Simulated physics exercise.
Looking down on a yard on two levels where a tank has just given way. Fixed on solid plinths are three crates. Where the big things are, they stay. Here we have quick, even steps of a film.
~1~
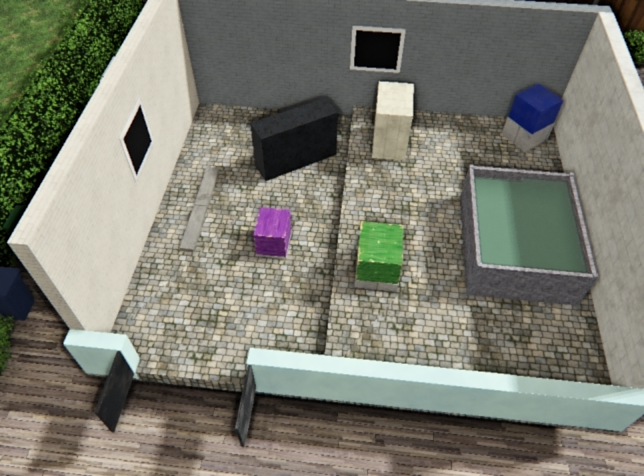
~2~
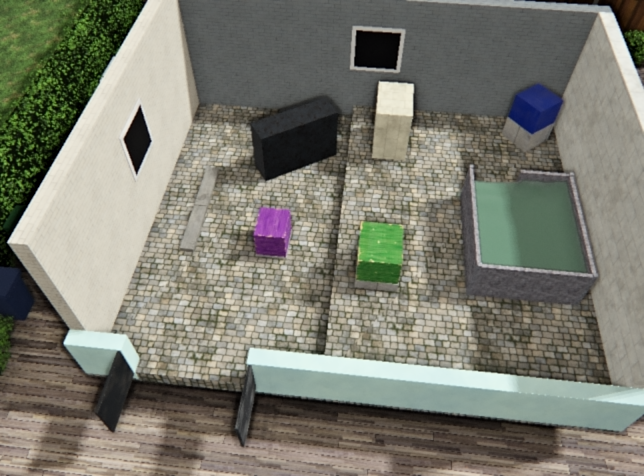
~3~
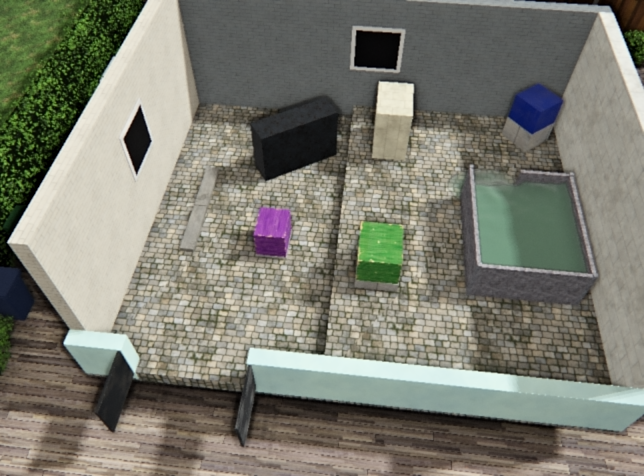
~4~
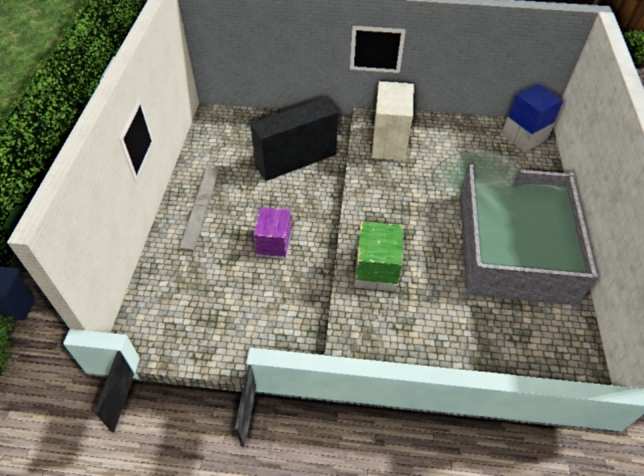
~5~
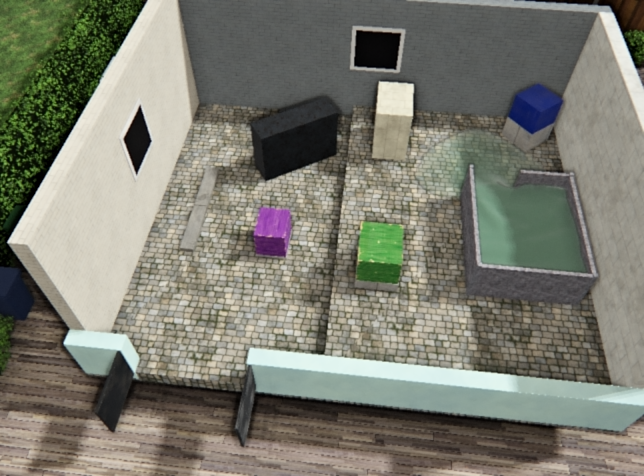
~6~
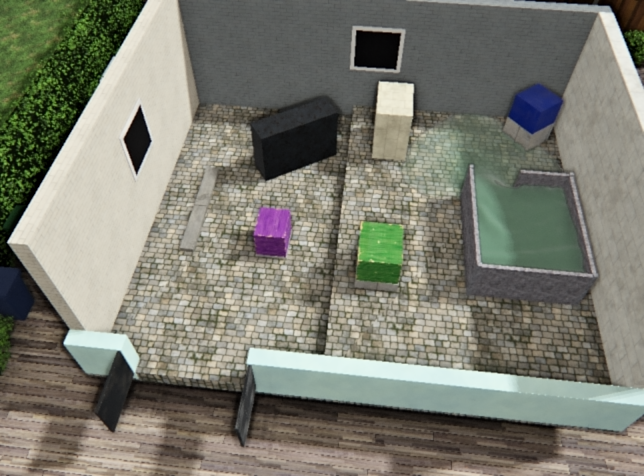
Pale green water, still at first in a grey-walled tank on the right of a cobbled yard, pours through a gap in its far side and spreads over the stones towards the back wall. The yard is seen from high above by a camera that stays still. A black block, a cream block, a purple cube, a green cube and a blue-topped block all stay put.
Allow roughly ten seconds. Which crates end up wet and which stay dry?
As I see it, I expect the purple crate to get touched. I expect the blue crate to never get touched. I expect the green crate to never get touched.
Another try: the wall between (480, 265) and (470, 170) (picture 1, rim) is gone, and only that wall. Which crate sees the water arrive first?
The one in green.
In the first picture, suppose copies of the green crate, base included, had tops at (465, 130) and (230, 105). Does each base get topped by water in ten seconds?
So, the first one gets caught, and the next one stays clear of it.
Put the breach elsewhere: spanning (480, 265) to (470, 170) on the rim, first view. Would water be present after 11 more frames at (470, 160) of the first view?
Untouched.
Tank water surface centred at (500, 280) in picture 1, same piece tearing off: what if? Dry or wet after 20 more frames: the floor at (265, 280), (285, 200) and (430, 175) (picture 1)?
First unwetted; next drenched; last drenched.
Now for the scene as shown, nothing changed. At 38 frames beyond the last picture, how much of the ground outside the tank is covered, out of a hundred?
That should be about 60 %.
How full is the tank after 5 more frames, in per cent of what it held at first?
It works out to roughly 68 %.
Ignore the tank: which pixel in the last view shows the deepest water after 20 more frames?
Close to (549, 121).
A moment on, water covers 15 % of the floor; the purple crate not reached, the blue crate water round its plinth, the green crate not reached.
Next, water covers 25 % of the floor; the purple crate not reached, the blue crate water round its plinth, the green crate not reached.
Then, water covers 40 % of the floor; the purple crate not reached, the blue crate water round its plinth, the green crate not reached.
Later, water covers 60 % of the floor; the purple crate water round its plinth, the blue crate water round its plinth, the green crate water round its plinth.
In the end, water covers 95 % of the floor; the purple crate was topped, the blue crate stayed above the water, the green crate stayed above the water.
